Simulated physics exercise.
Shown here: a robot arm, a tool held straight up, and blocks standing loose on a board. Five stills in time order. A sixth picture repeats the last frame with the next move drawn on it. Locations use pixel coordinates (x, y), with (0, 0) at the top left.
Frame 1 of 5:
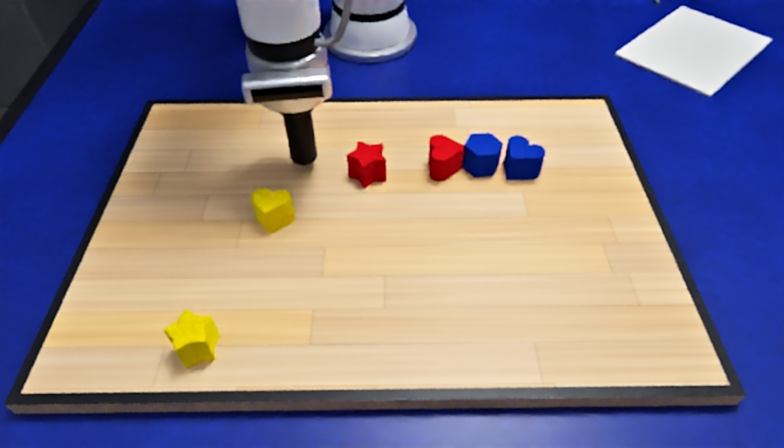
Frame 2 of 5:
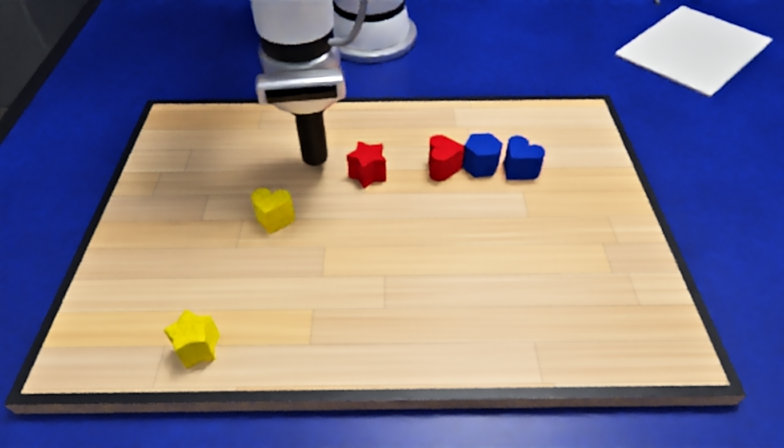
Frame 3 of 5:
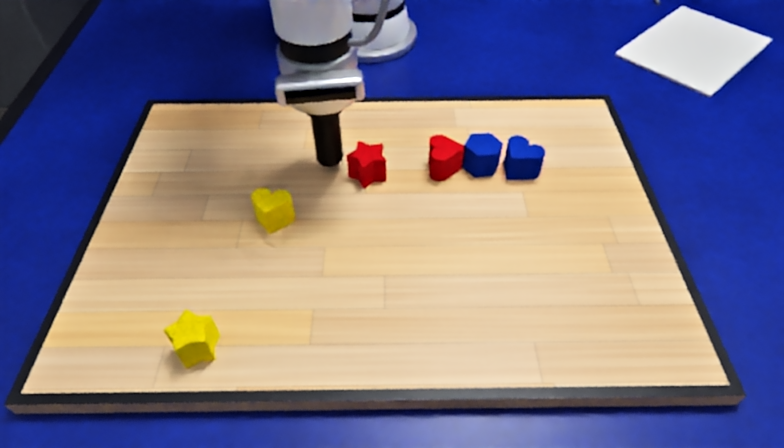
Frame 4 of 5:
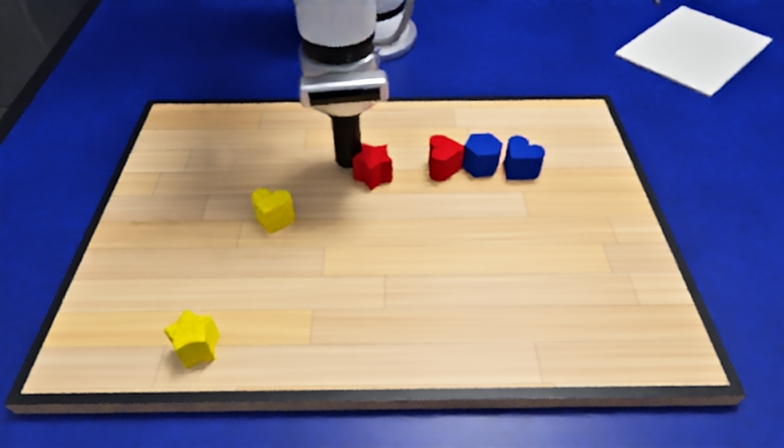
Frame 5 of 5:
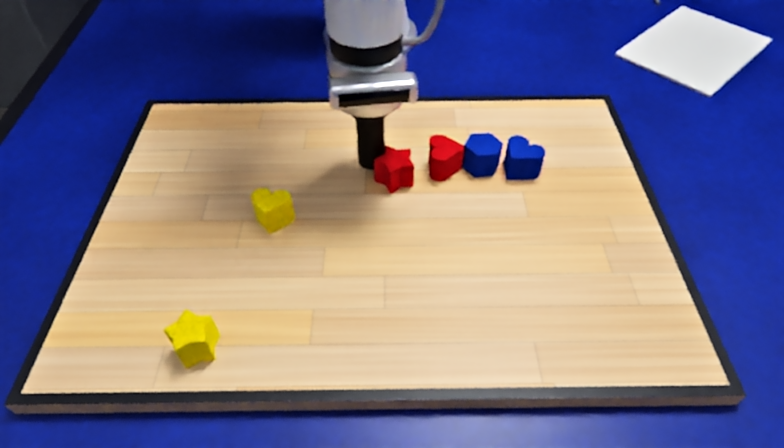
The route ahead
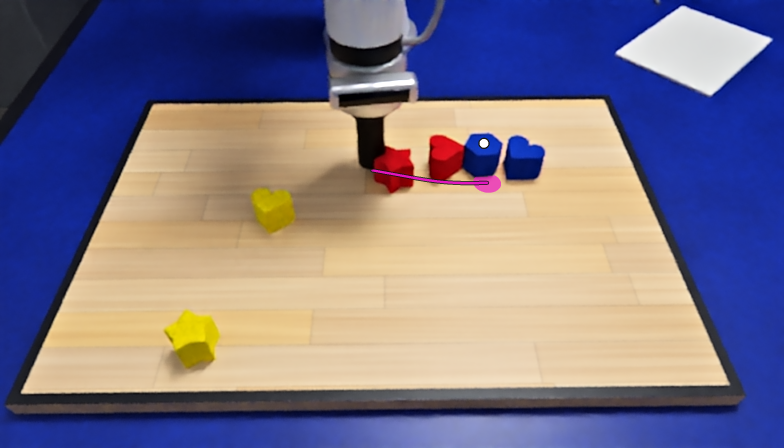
On a wooden board, a robot arm moved its upright black tool to the right until it met the red star, then pushed the star a short way toward the red heart.
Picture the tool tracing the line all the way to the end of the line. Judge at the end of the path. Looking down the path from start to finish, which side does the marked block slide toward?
The shift is leftward.
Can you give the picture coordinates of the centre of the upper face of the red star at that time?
At roughly (459, 181).
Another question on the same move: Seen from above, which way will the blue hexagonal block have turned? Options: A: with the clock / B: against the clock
My pick is A.
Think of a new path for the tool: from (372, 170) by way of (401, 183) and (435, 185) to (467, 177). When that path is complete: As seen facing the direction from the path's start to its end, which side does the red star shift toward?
It's going to go right.
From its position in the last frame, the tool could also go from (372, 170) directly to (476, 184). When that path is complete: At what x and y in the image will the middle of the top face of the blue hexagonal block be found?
Around pixel (496, 134).
Path on the board, from (372, 170) via (409, 177) and (448, 182), ending at (487, 183); the dot is on the blue hexagonal block.
The first path, step by step. One third of the way, tool (410, 169); red star (430, 169), turned 20° clockwise; red heart block (450, 150), turned 35° anticlockwise; blue hexagonal block (486, 142).
Two thirds of the way, tool (449, 174); red star (455, 180), turned 55° clockwise; red heart block (462, 145), turned 60° anticlockwise; blue hexagonal block (492, 138), turned 30° clockwise.
At the end, tool (489, 174); red star (459, 181), turned 75° clockwise; red heart block (465, 143), turned 100° anticlockwise; blue hexagonal block (495, 134), turned 50° clockwise; blue heart block (527, 147).
